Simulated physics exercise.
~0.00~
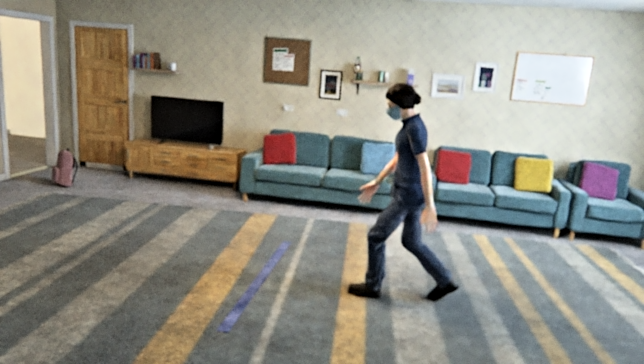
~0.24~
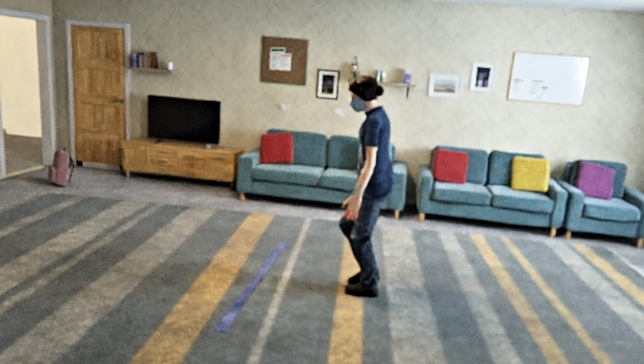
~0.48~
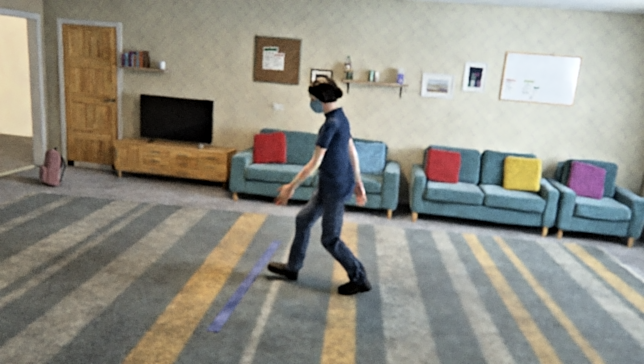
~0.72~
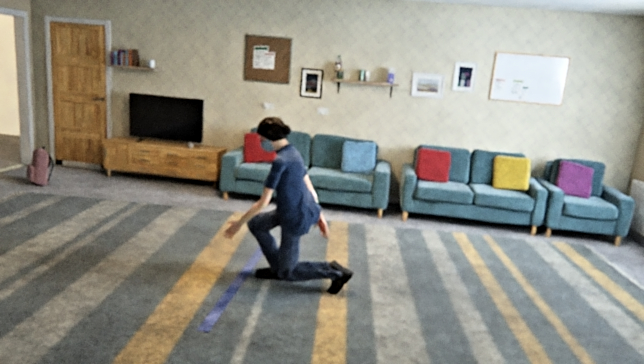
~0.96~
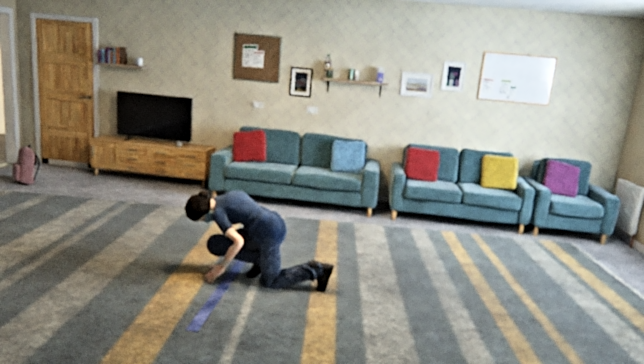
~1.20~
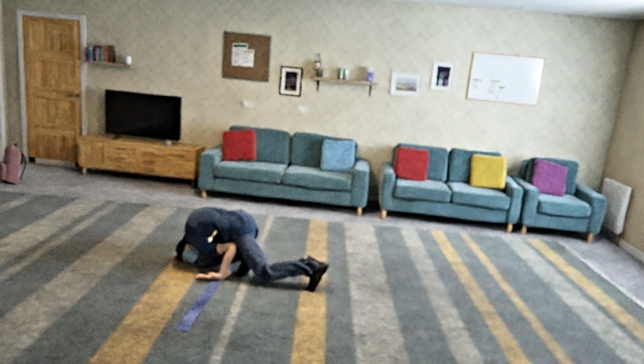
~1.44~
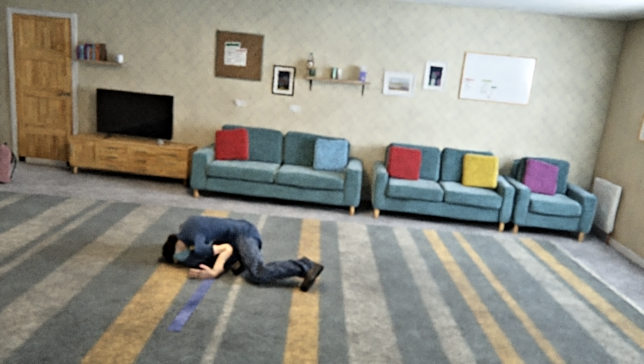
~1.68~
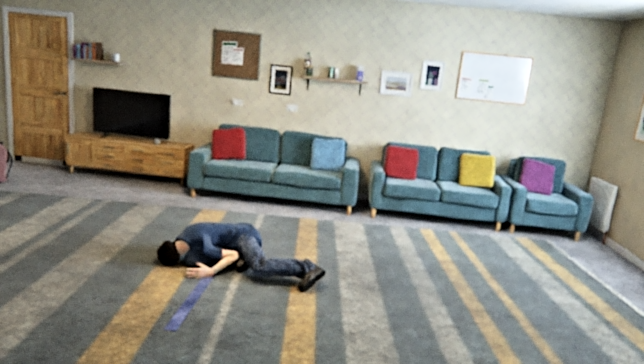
A person in dark clothes, a dark cap and a face mask walks leftward across a wide lounge, seen from slightly above, on a grey carpet with pale and yellow stripes. Teal sofas with red, blue, yellow and purple cushions line the far wall, beside a television on a wooden cabinet and a wooden door. The person nears a thin blue strip on the floor, drops to the knees and folds forward, arms lowering towards the carpet. The body sinks and settles on its side, head and chest beyond the strip, hips short of it.
